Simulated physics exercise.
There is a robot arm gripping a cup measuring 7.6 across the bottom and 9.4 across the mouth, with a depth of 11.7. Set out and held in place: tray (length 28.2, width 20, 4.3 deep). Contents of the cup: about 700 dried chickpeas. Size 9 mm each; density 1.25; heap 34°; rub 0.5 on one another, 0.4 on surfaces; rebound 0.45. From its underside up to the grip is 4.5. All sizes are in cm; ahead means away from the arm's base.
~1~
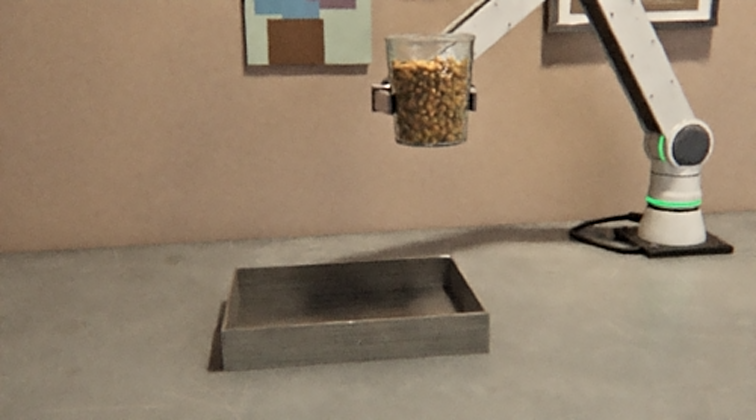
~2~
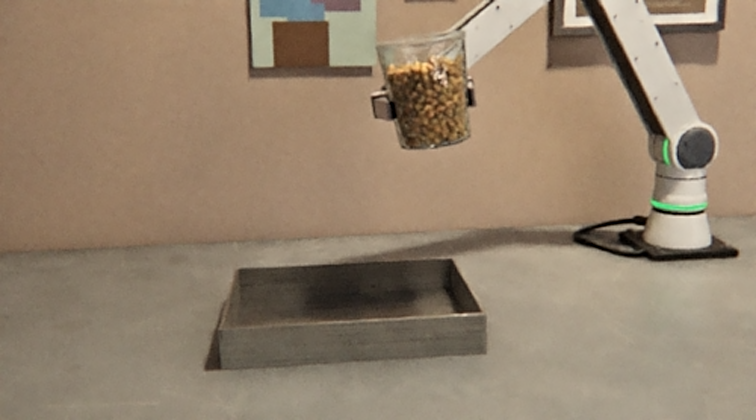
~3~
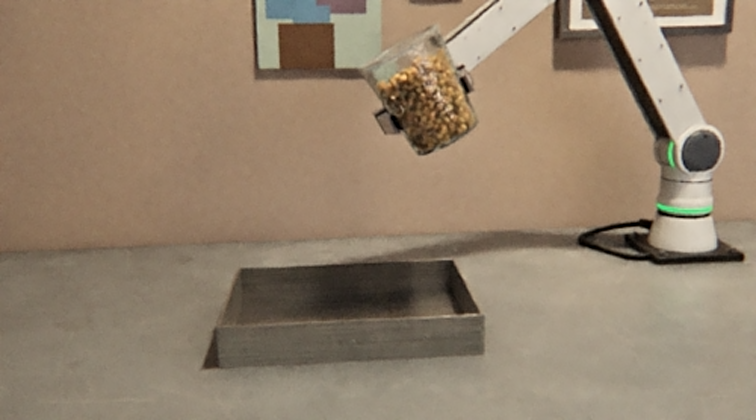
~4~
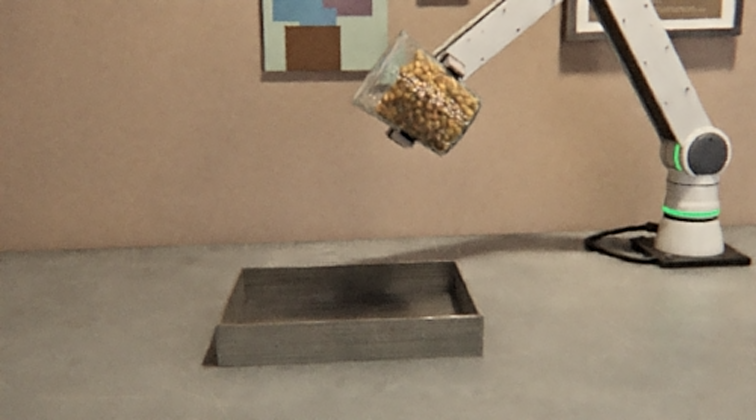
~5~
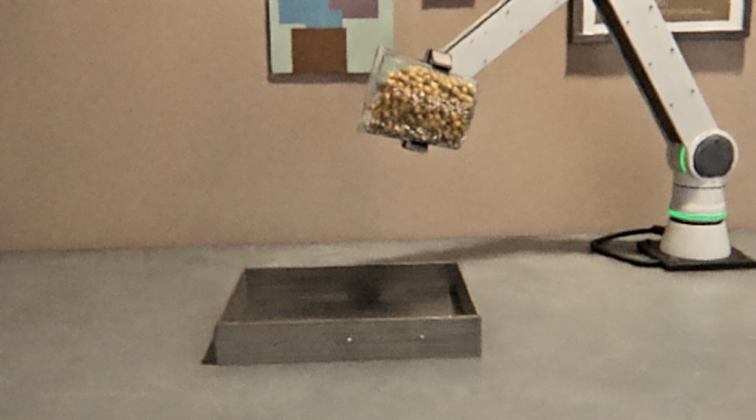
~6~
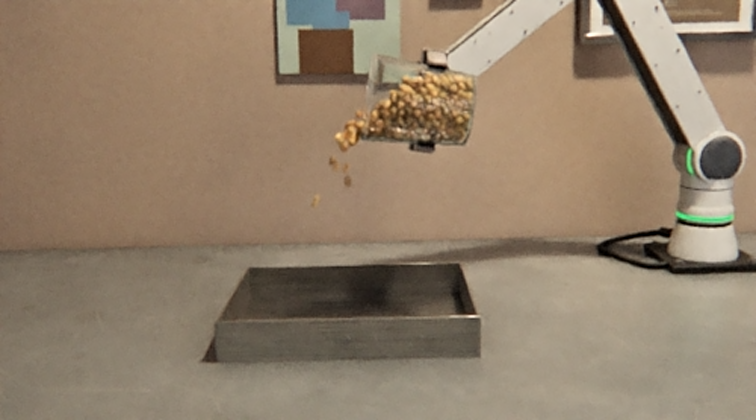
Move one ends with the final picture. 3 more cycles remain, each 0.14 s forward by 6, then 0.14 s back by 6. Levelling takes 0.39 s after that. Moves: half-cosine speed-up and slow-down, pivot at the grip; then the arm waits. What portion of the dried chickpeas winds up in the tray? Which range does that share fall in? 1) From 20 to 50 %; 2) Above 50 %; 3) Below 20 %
2, above 50 %.
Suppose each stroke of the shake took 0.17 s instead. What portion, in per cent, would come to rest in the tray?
That change gives some 75 percent.
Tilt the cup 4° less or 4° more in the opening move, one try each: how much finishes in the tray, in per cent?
First try near 70 %, second near 75 %.
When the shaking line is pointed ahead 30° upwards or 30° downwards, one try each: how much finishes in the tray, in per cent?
Roughly 85 per cent, then 60 per cent.
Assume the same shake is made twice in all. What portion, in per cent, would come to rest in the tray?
I'd expect close to 65 per cent then.
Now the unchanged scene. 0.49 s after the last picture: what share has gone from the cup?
By then near 65 % is out.
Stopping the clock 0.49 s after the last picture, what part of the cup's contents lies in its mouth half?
Around 80 percent.
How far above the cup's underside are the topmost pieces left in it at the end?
About 4.0 cm.
Then, 0.49 s later, tilted 81° forward, highest piece 26 above the table; 334 in the tray, 256 in the cup, 80 on the table or floor, 28 in flight or on a rim.
Then, 0.98 s later, tilted 57° forward, highest piece 27 above the table; 503 in the tray, 95 in the cup, 93 on the table or floor, 7 in flight or on a rim.
Then, 1.43 s later, level, highest piece 26 above the table; 510 in the tray, 95 in the cup, 93 on the table or floor.
Then, 2.48 s later, level, highest piece 26 above the table; 510 in the tray, 95 in the cup, 93 on the table or floor.
At rest, 510 in the tray, 95 in the cup, 93 on the table or floor. That is 73 % in the tray.
